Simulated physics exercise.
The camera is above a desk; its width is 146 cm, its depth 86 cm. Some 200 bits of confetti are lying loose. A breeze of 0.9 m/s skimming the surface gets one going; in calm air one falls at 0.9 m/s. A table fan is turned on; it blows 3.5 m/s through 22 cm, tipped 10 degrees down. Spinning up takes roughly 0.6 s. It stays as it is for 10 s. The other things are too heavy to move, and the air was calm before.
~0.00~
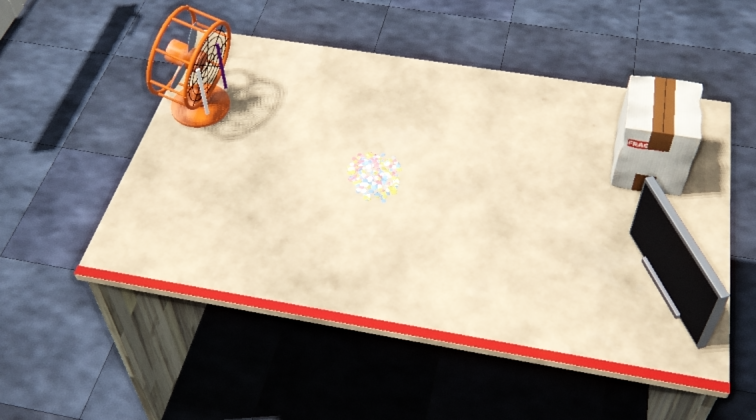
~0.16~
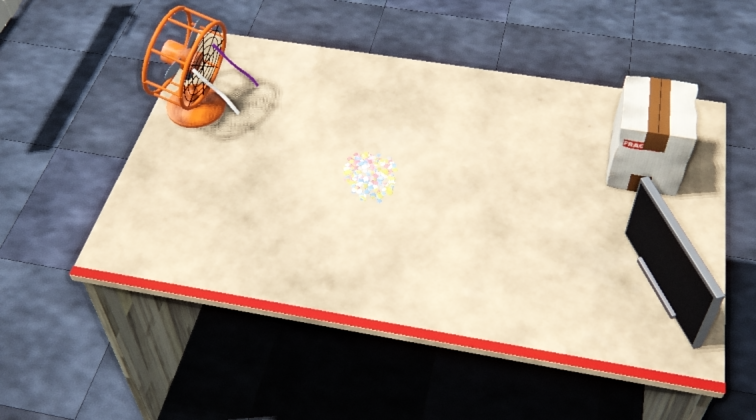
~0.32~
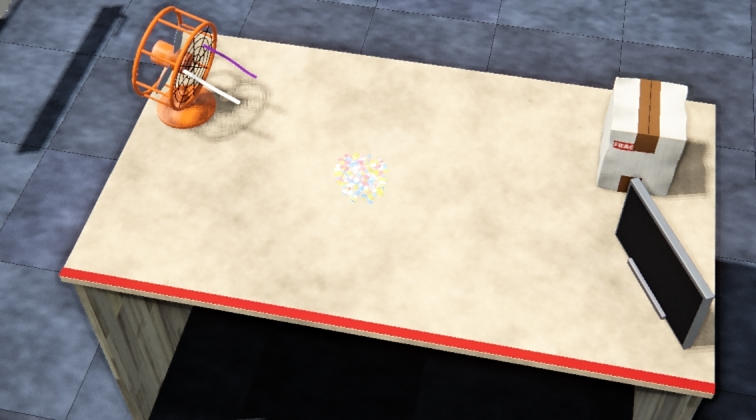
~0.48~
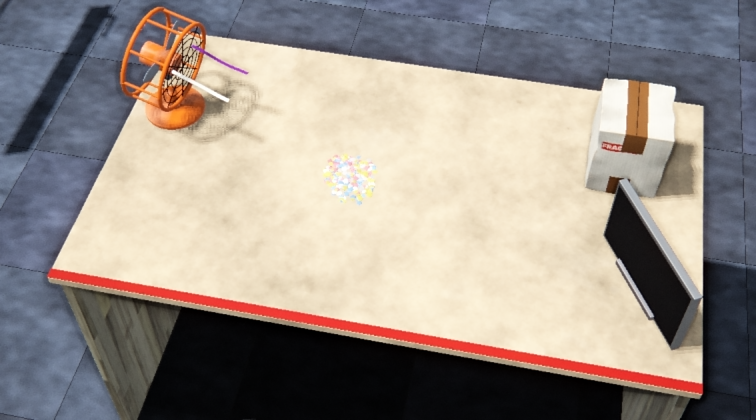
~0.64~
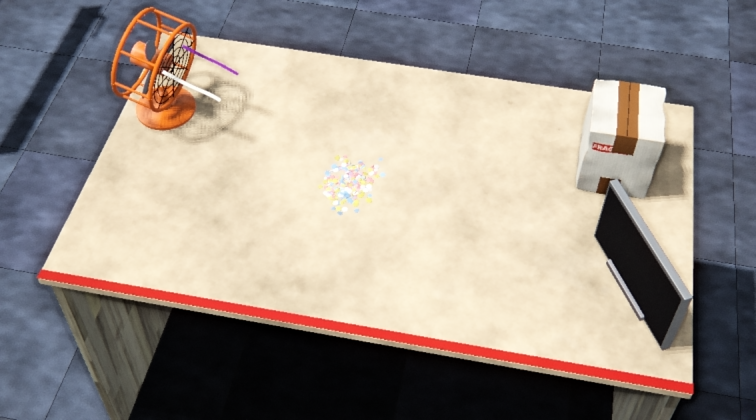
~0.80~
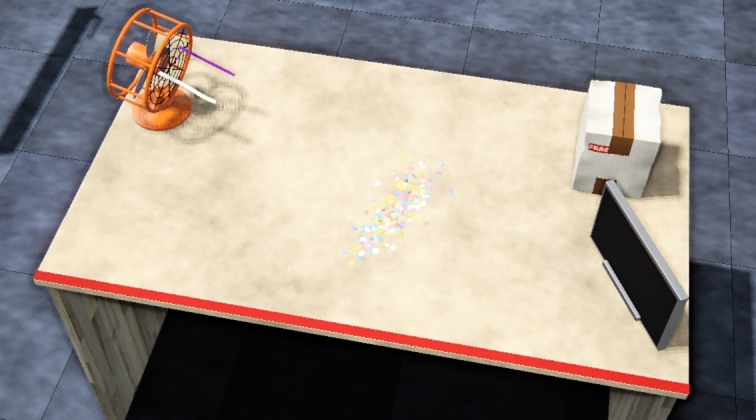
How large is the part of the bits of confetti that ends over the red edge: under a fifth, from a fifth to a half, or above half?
By then more than half are over the red edge.
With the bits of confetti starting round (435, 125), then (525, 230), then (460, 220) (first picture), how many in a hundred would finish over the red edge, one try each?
In turn about 0 %, 100 %, 100 %.
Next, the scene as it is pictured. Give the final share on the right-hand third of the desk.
Near 0 %.
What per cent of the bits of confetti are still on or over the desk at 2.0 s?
About 0 %.
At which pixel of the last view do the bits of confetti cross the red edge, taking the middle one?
Around (527, 366).
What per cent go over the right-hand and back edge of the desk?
About 10 % right-hand, 2 % back.
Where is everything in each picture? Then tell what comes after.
In the first picture, the middle of the bits of confetti is near (373, 173), none has stirred yet and the mouth of the table fan is at (190, 58).
In the second picture, the middle of the bits of confetti is near (369, 173), none has stirred yet and the red edge is centred on (381, 331).
In the third picture, the middle of the bits of confetti is near (360, 174), none has stirred yet, the top of a box is at (650, 106) and the top of a laptop is at (671, 235).
In the fourth picture, the middle of the bits of confetti is near (349, 175) and none has stirred yet.
In the fifth picture, the middle of the bits of confetti is near (350, 181), the farthest in sight from the table fan is at (369, 200) and about 55 % have left their places.
In the sixth picture, the middle of the bits of confetti is near (392, 212), the farthest in sight from the table fan is at (451, 192) and all have left their places.
After 2.0 s, 88 % are over the red edge; 98 % have settled or left.
After 3.2 s, 88 % are over the red edge; 100 % have settled or left.
After 5.5 s, 88 % are over the red edge; 100 % have settled or left.
After 10.0 s, at the end, 88 % are over the red edge.
